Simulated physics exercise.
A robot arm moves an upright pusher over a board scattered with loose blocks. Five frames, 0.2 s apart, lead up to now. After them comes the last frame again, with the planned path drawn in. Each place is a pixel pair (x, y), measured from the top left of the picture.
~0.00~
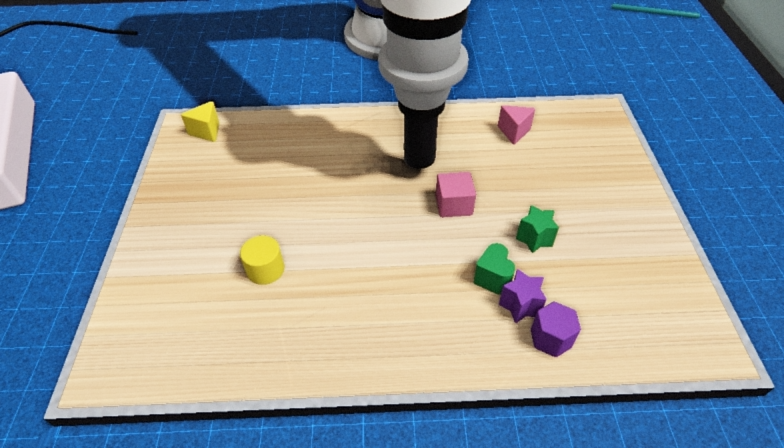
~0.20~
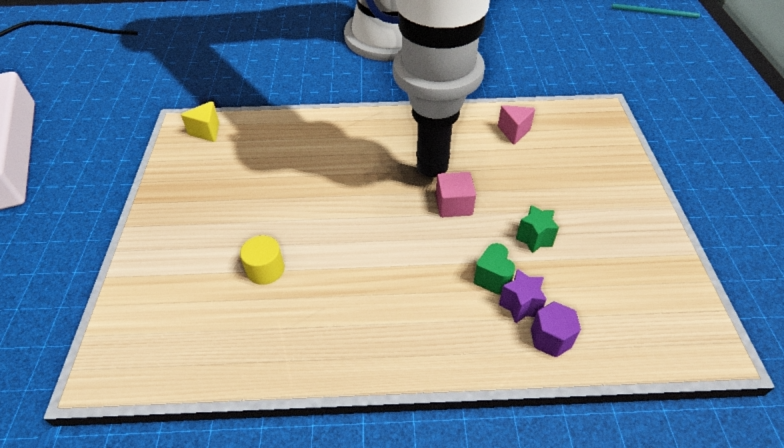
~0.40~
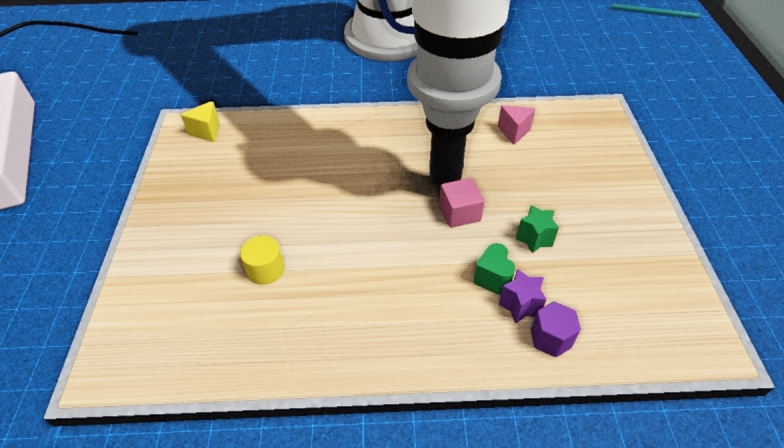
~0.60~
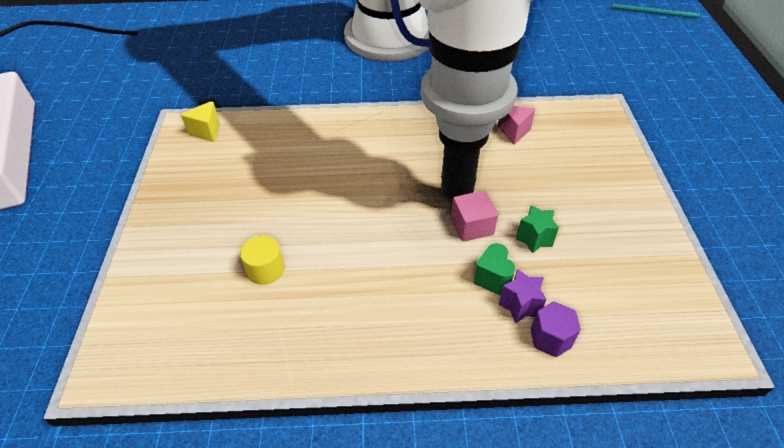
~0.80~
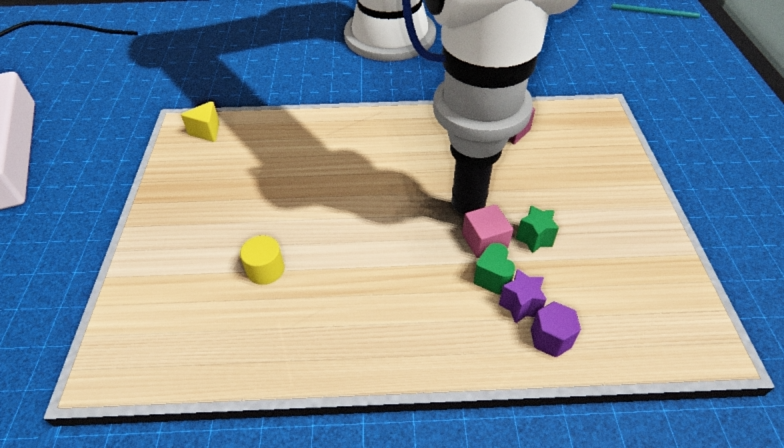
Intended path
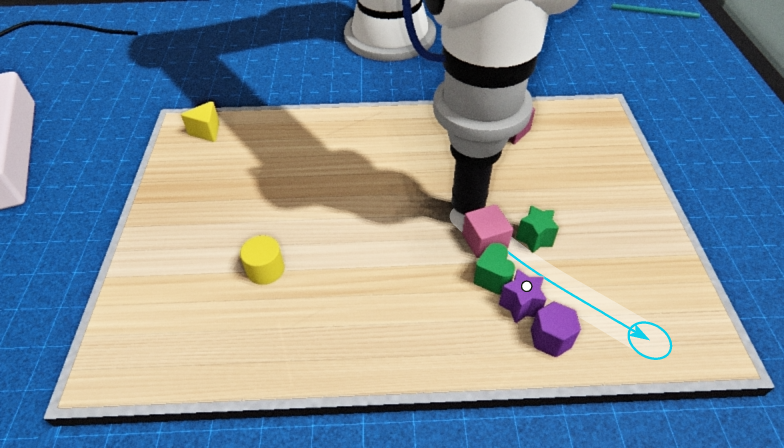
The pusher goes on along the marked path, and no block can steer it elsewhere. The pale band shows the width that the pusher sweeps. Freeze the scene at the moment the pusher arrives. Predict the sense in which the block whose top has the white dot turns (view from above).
It rotates counterclockwise.
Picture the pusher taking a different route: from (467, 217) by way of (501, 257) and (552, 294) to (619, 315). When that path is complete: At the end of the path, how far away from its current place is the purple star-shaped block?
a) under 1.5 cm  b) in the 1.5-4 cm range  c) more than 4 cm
I choose c.
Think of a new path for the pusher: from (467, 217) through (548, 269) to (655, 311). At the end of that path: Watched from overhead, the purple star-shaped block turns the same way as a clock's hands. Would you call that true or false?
It is false.
Drawn move, from (467, 217) by way of (545, 278) to (650, 340); the dot is on the purple star-shaped block.
The first path, step by step. One third of the way, pusher (519, 245); pink square block (532, 272), turned 40° clockwise; green heart block (497, 293), turned 70° clockwise; purple star-shaped block (532, 311), turned 50° anticlockwise; purple hexagon (571, 327), turned 15° anticlockwise.
Two thirds of the way, pusher (583, 286); pink square block (553, 301), turned 80° clockwise; green heart block (497, 296), turned 90° clockwise; purple star-shaped block (528, 326), turned 40° anticlockwise; purple hexagon (577, 338), turned 30° anticlockwise.
At the end, pusher (658, 328); pink square block (553, 301), turned 80° clockwise; green heart block (497, 296), turned 90° clockwise; purple star-shaped block (528, 326), turned 40° anticlockwise; purple hexagon (577, 338), turned 30° anticlockwise.
